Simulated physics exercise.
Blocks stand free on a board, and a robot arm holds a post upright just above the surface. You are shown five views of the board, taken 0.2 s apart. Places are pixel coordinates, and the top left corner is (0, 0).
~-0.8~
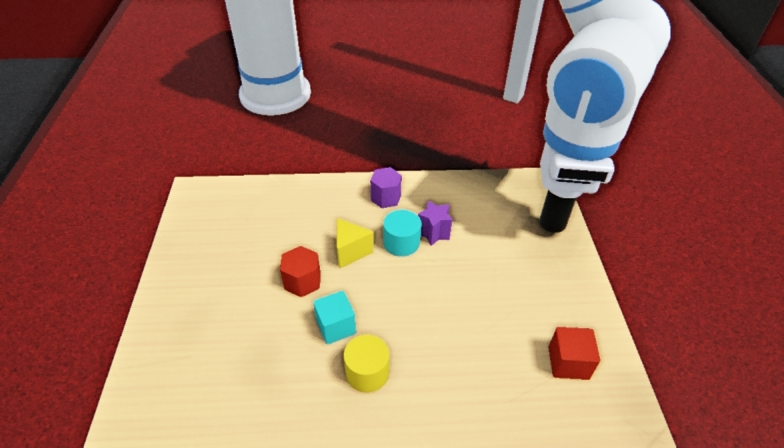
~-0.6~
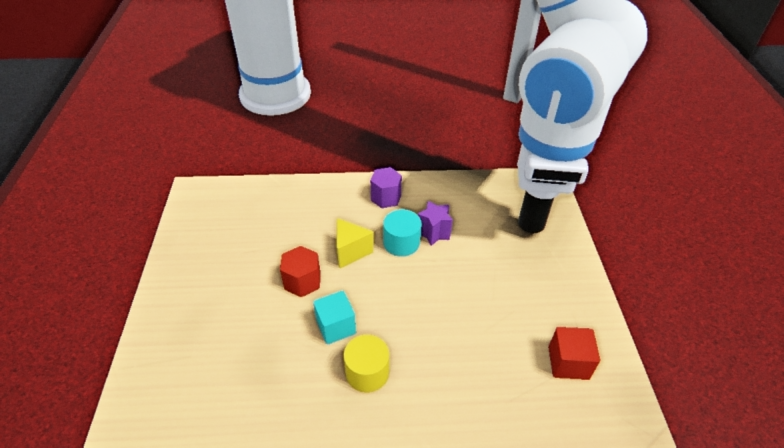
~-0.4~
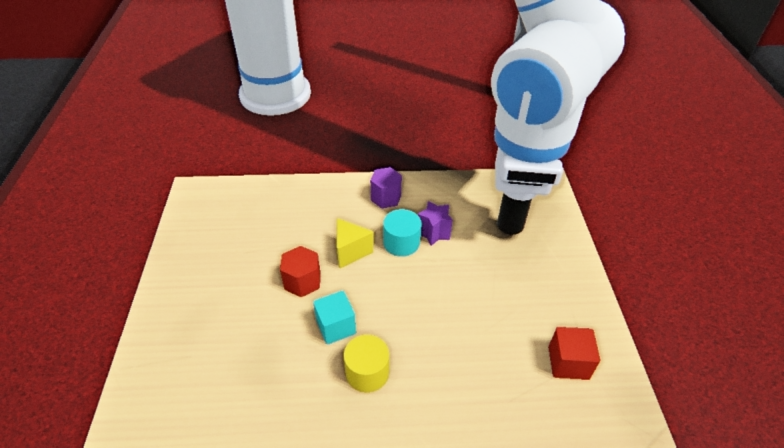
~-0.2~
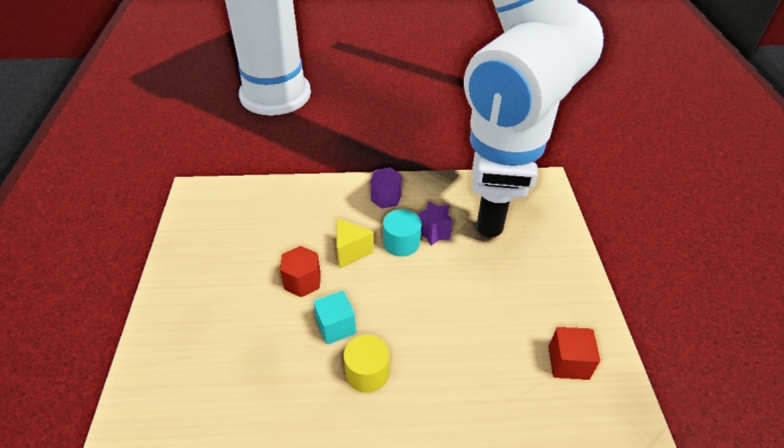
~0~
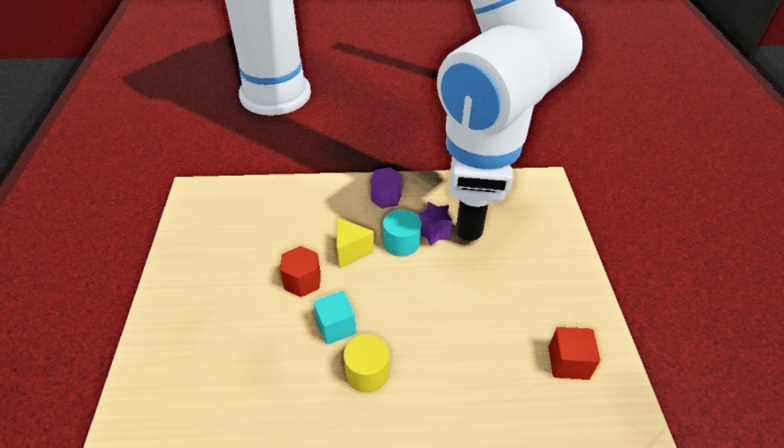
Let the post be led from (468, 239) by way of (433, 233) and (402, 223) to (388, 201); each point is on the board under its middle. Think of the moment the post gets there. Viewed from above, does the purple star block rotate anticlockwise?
Yes, that is what happens.
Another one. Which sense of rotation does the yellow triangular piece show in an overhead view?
Clockwise, looking down.
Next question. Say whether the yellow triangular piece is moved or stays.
Once the post is done, the yellow triangular piece is in a new spot.
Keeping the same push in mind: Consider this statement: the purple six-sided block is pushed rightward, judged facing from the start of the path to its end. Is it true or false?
That statement is accurate.
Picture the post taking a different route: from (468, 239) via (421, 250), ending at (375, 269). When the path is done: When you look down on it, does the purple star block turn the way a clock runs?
Final answer: Yes.
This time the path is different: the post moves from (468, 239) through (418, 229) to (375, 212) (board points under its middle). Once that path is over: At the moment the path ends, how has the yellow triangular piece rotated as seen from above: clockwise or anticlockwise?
It goes round the way clock hands do.
On the path given first. One third of the way, post (433, 225); yellow triangular piece (344, 233); turquoise round block (382, 224); purple star block (408, 210).
Two thirds of the way, post (401, 214); yellow triangular piece (331, 239), turned 45° clockwise; turquoise round block (359, 226); purple star block (374, 202).
At the end, post (388, 193); yellow triangular piece (331, 239), turned 45° clockwise; purple six-sided block (379, 164); turquoise round block (359, 226); purple star block (369, 200), turned 25° anticlockwise.
